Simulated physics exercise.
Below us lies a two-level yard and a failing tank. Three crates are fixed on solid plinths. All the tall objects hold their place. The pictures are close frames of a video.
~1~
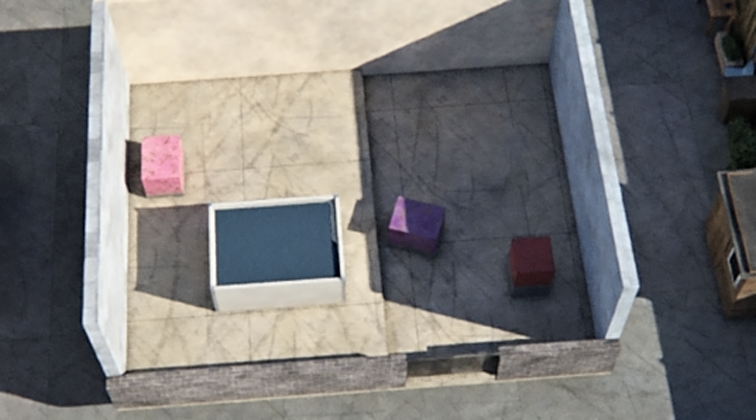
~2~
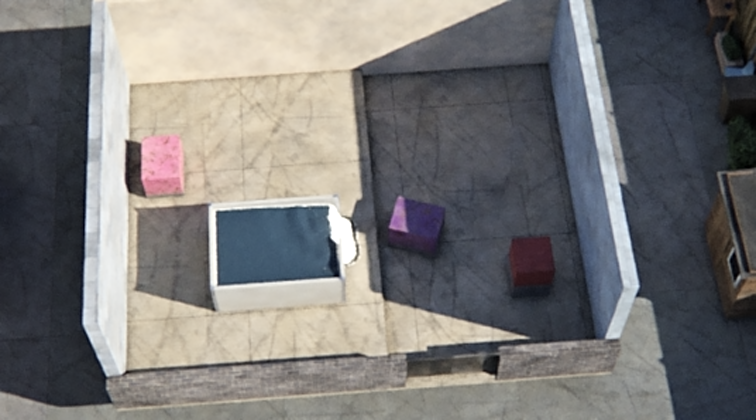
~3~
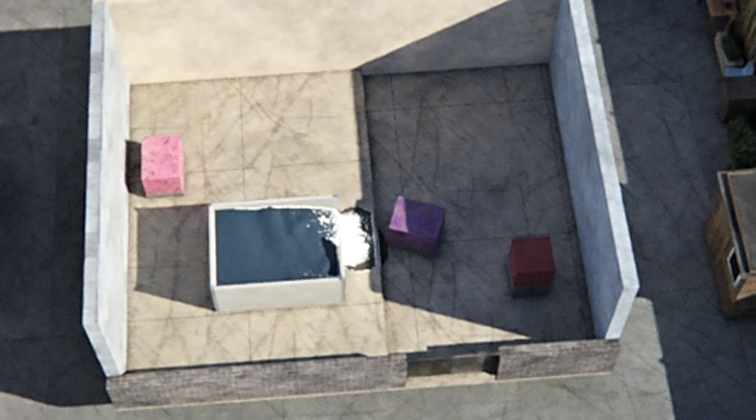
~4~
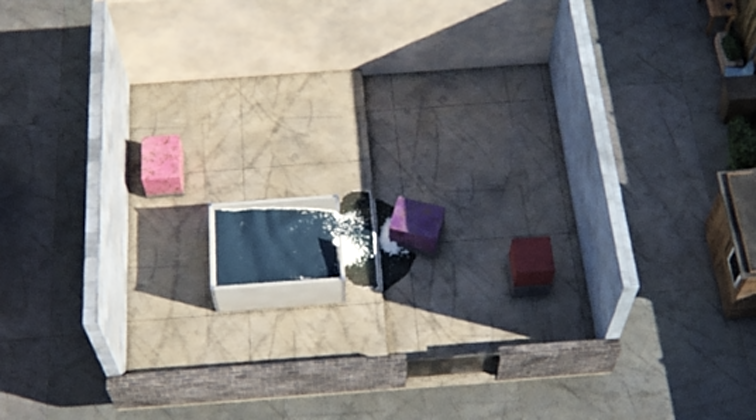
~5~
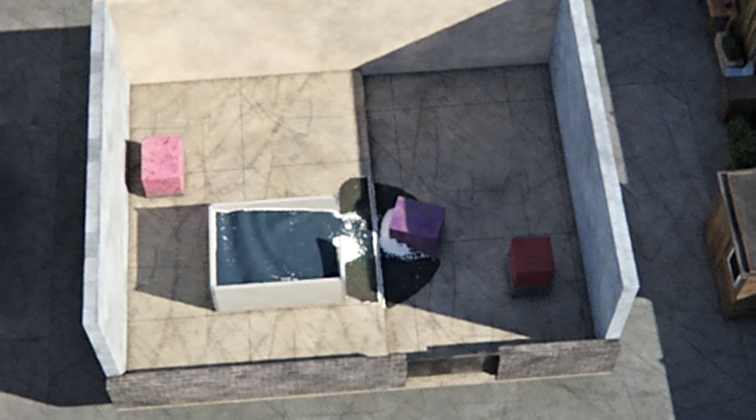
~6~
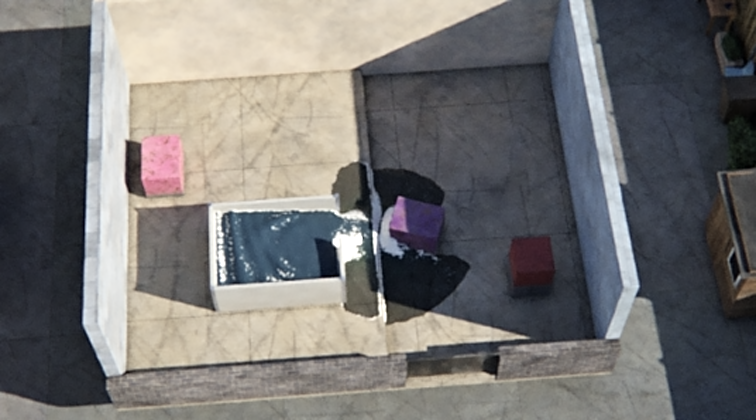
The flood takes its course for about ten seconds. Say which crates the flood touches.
In the end: The red crate keeps dry; the purple crate is soaked; the pink crate keeps dry.
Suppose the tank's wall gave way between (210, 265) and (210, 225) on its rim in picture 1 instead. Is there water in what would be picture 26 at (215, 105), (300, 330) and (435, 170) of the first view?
One after the other: Wet, flooded, no water.
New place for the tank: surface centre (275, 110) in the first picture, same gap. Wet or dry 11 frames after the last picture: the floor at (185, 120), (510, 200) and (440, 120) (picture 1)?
As listed: Clear, under water, under water.
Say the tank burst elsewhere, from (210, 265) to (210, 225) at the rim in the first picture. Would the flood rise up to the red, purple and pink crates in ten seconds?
My reading: Red escapes it; purple escapes it; pink is wetted.
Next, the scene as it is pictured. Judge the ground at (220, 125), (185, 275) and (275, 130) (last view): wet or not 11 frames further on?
One after the other: Dry, not flooded, free of water.
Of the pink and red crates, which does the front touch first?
First comes the red-painted one.
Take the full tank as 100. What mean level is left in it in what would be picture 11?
Roughly 70 per cent.
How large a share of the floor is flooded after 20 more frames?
Near 45 in a hundred.
A moment on, water covers 20 % of the floor; the red crate water round its plinth, the purple crate water round its plinth, the pink crate not reached.
Next, water covers 35 % of the floor; the red crate water round its plinth, the purple crate water round its plinth, the pink crate not reached.
Then, water covers 45 % of the floor; the red crate water round its plinth, the purple crate water round its plinth, the pink crate not reached.
Later, water covers 50 % of the floor; the red crate water round its plinth, the purple crate water round its plinth, the pink crate not reached.
In the end, water covers 50 % of the floor; the red crate stayed above the water, the purple crate was topped, the pink crate stayed above the water.
